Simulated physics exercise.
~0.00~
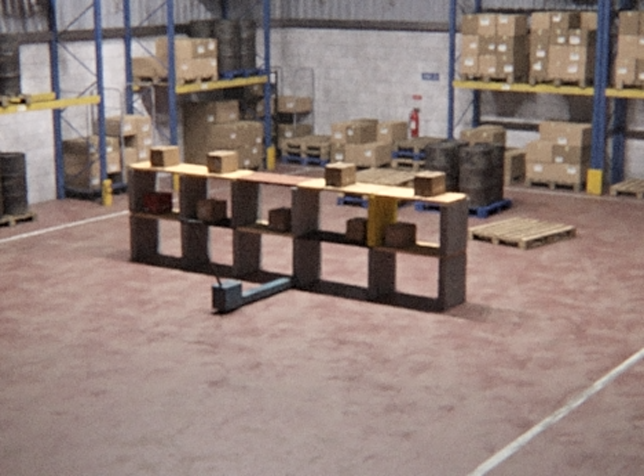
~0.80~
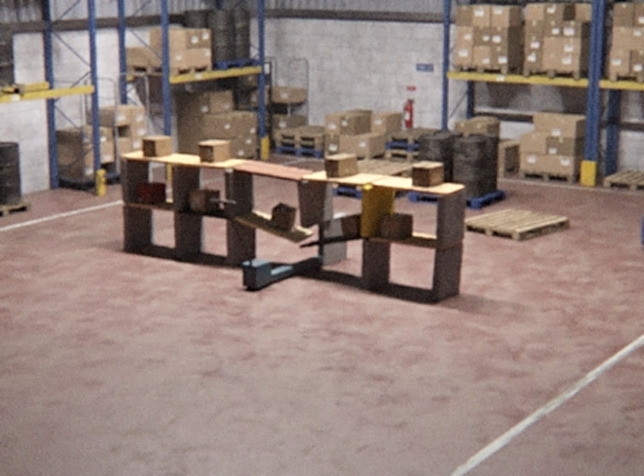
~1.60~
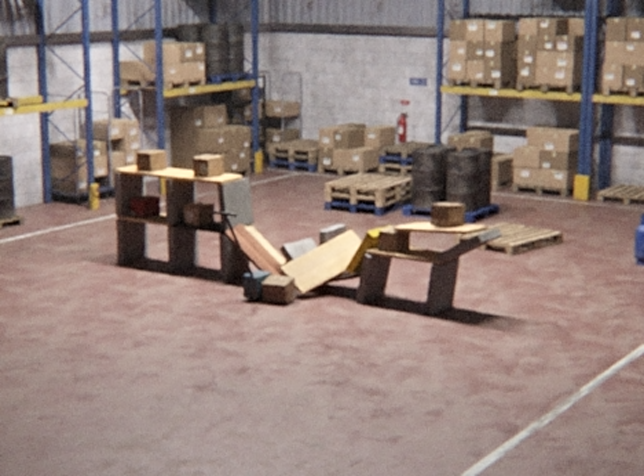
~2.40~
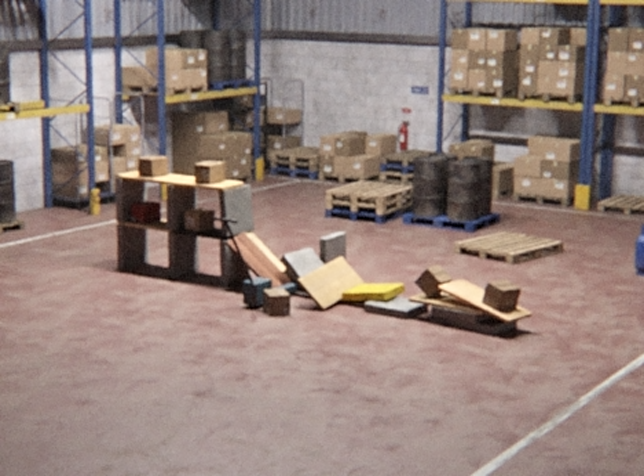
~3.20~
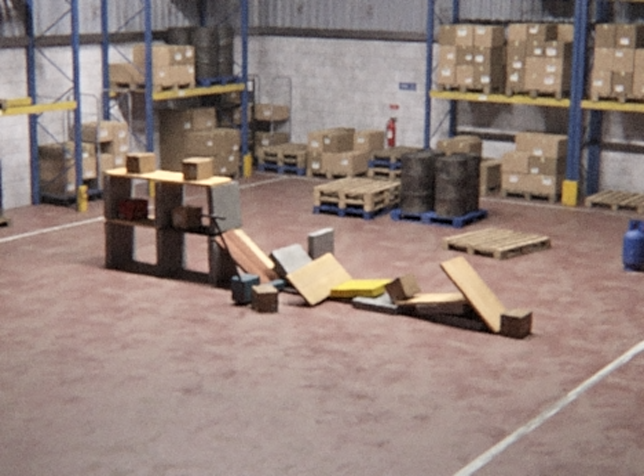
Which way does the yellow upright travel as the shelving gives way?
The yellow upright moves down, tipping over as it goes and ending on its side among the fallen boards and blocks.
In a warehouse, a low floor jack moves in at the base of a long two-tier shelf of boards and blocks; the middle sags and collapses, then the right end falls, leaving the yellow upright on its side and the left section standing with its red carton.
